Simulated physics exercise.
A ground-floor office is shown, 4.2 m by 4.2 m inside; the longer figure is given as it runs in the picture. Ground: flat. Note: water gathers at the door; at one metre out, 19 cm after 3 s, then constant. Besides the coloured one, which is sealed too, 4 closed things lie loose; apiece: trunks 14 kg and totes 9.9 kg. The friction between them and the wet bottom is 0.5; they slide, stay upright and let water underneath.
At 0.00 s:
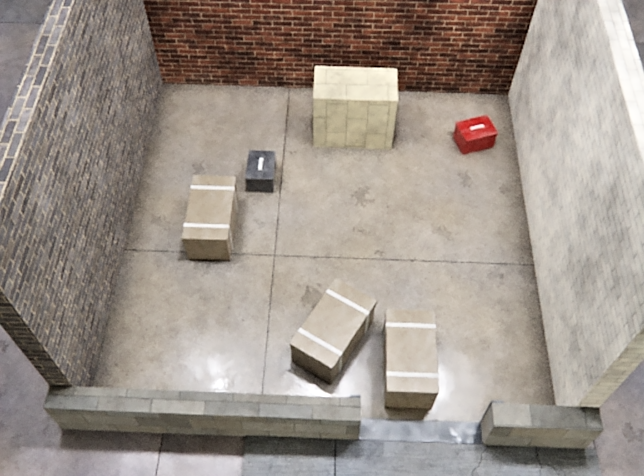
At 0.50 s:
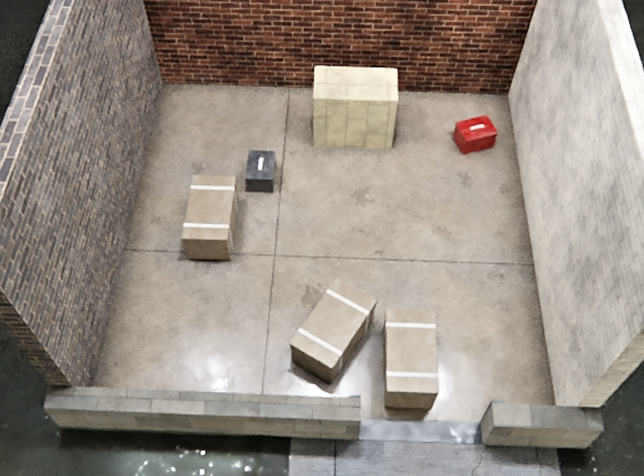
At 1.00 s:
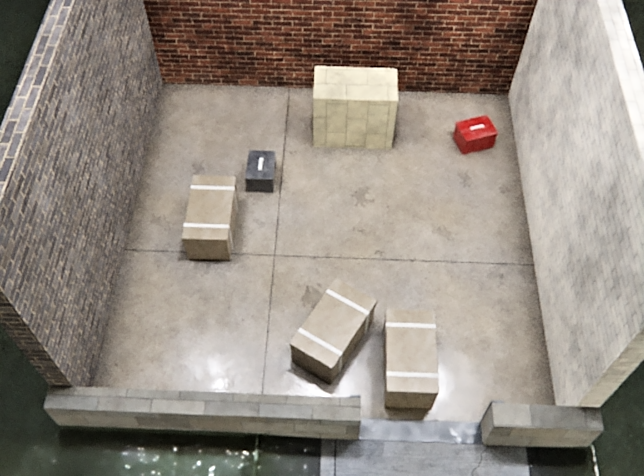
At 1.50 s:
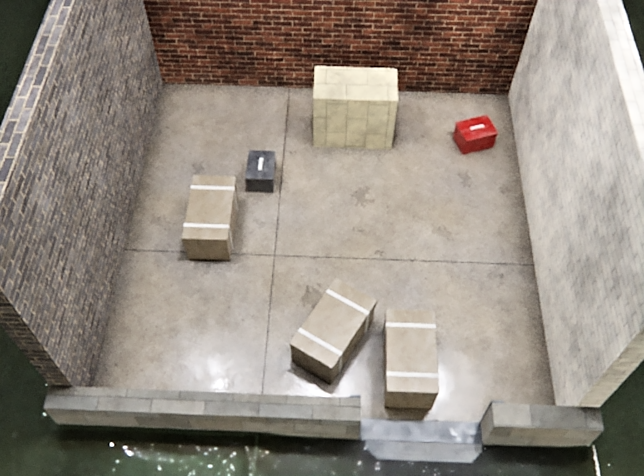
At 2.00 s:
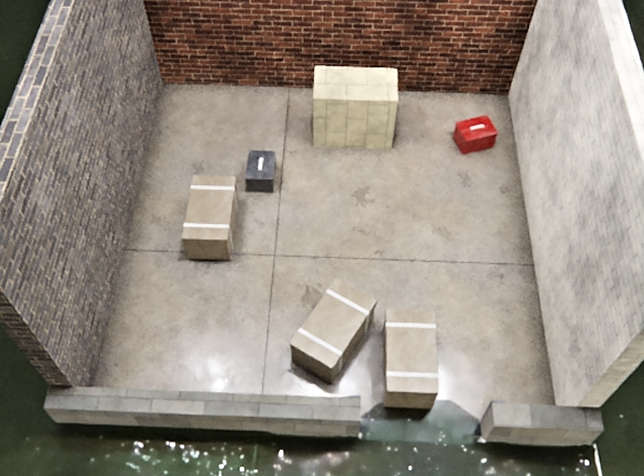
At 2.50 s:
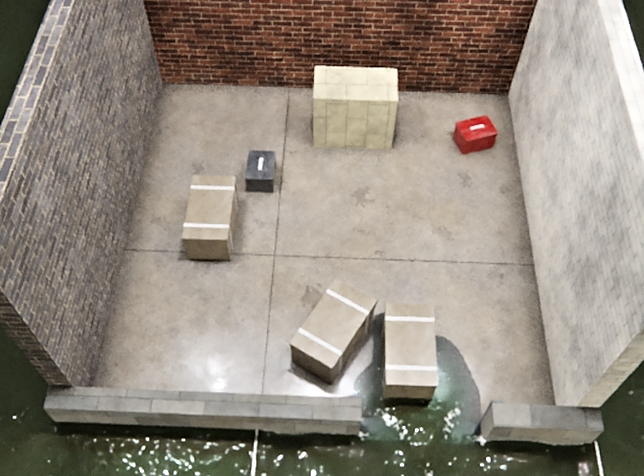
Ground-floor office with boxes standing loose, green water rising outside the low front wall, then spreading through the doorway gap.
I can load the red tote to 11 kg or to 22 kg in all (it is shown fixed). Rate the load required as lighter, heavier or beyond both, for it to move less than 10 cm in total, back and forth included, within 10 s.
Heavier.
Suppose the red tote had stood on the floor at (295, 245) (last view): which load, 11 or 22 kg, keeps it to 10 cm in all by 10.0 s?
Short answer: Any load.
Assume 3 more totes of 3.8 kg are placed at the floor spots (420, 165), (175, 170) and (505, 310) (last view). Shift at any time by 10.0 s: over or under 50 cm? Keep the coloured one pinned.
Listed in order, they go over the bar, beneath the bar, over the bar.
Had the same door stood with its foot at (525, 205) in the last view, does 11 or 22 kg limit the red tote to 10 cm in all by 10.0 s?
With that change, the small one suffices.
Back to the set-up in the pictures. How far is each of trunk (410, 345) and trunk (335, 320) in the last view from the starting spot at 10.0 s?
250 cm, 80 cm.
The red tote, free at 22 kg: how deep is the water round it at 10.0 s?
Depth: Approx. 10 cm.
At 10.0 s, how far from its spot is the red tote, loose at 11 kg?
80 cm.
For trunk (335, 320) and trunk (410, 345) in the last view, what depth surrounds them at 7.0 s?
Some 2 cm at the first, some 7 cm at the second.
After 3.5 s the red tote would be 0 cm from its start with 11 kg and 0 cm from its start with 22 kg; 0 cm of water round it then.
After 4.5 s the red tote would be 0 cm from its start with 11 kg and 0 cm from its start with 22 kg; 0 cm of water round it then.
After 7.0 s the red tote would be 29 cm from its start with 11 kg and 0 cm from its start with 22 kg; 6 cm of water round it then.
After 10.0 s the red tote would be 74 cm from its start with 11 kg and 0 cm from its start with 22 kg; 10 cm of water round it then.
